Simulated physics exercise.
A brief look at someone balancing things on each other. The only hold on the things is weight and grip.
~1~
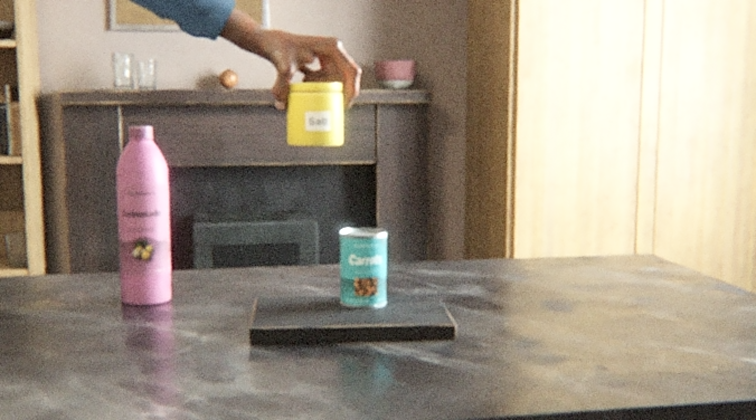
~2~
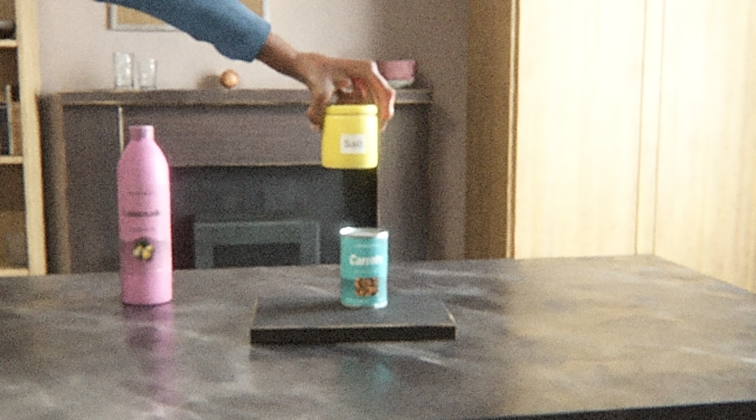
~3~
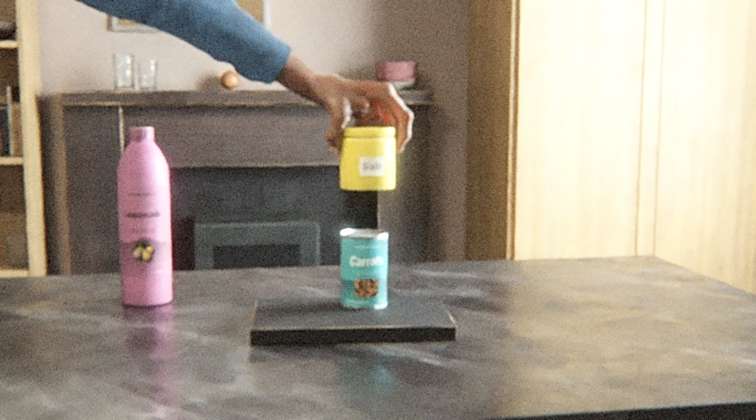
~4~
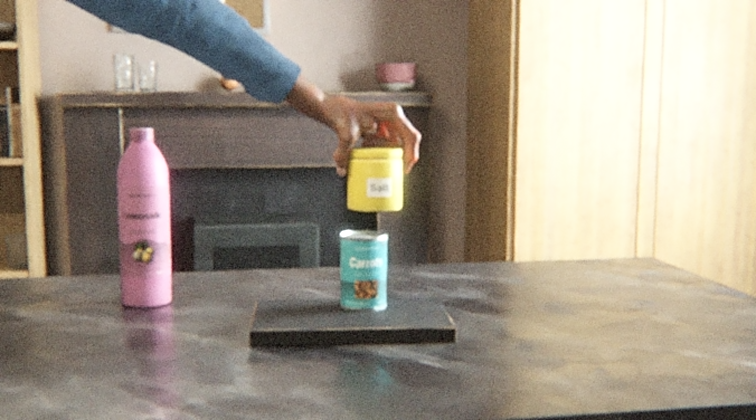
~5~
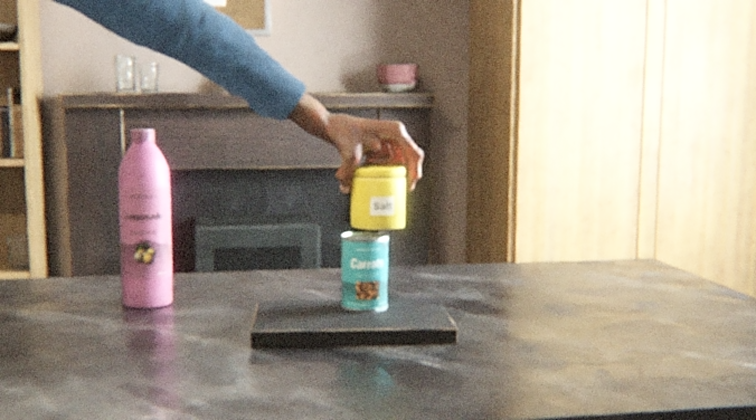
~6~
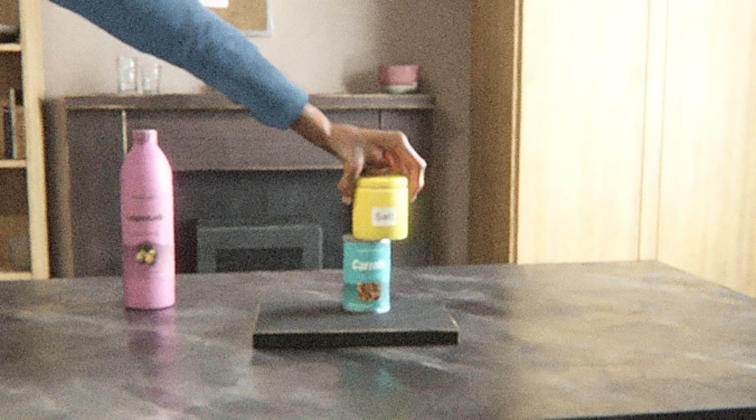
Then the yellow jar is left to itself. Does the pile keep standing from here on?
Yes, it keeps standing.
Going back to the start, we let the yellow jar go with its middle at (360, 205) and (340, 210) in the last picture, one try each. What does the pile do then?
Stays standing, then topples over.
Then, 0.20 s on from there, no change.
Then, 0.40 s on from there, yellow jar resting near (380, 207).
In the end, all 4 unmoved. At the end, from the last picture's camera, yellow jar near (380, 207). The pile stays up.
